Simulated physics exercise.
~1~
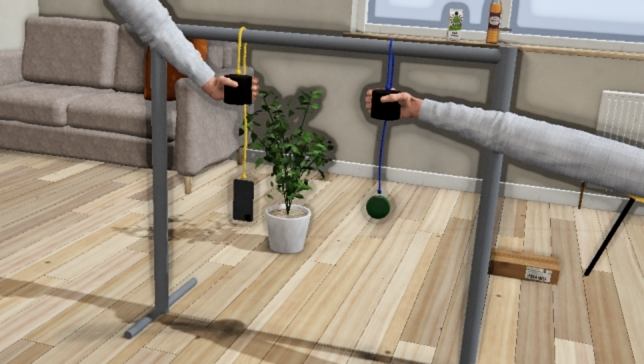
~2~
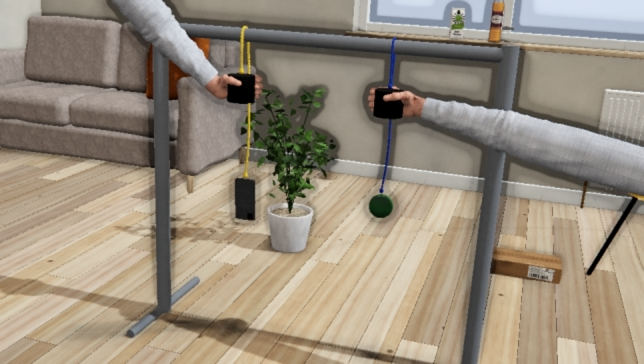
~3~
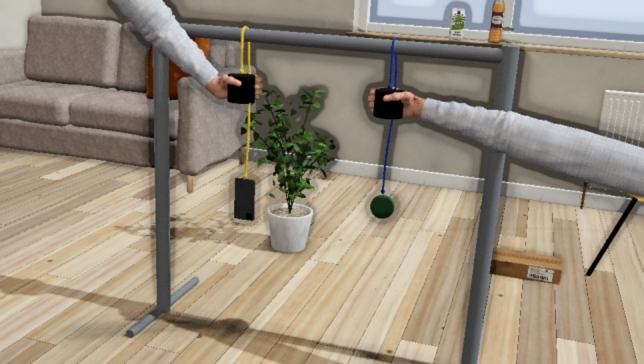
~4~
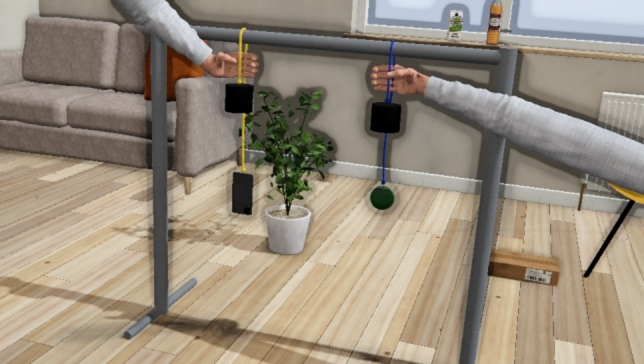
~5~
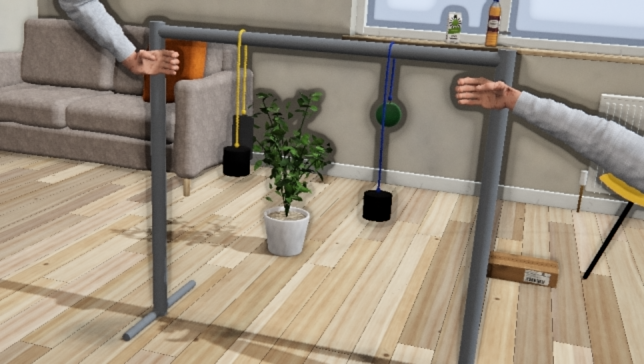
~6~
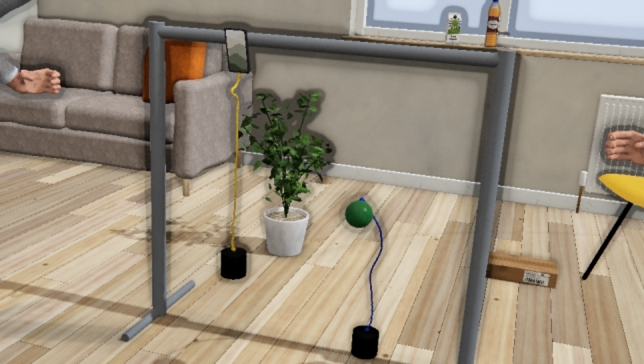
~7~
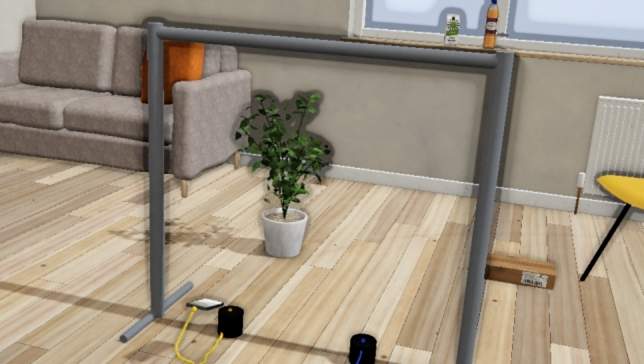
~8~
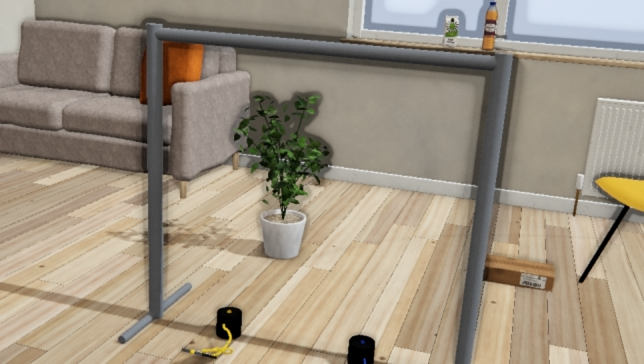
In a living room with a grey sofa and a potted plant, two hands hold black blocks against cords looped over a grey metal bar. A dark phone hangs from the yellow cord on the left, and a green ball hangs from the blue cord on the right. The hands let go and draw back, and both black objects drop while the phone and ball rise. The cords slip off the bar as the phone flips upward and the ball comes down. Finally, both black objects rest on the wooden floor, with the yellow cord beside the left one.
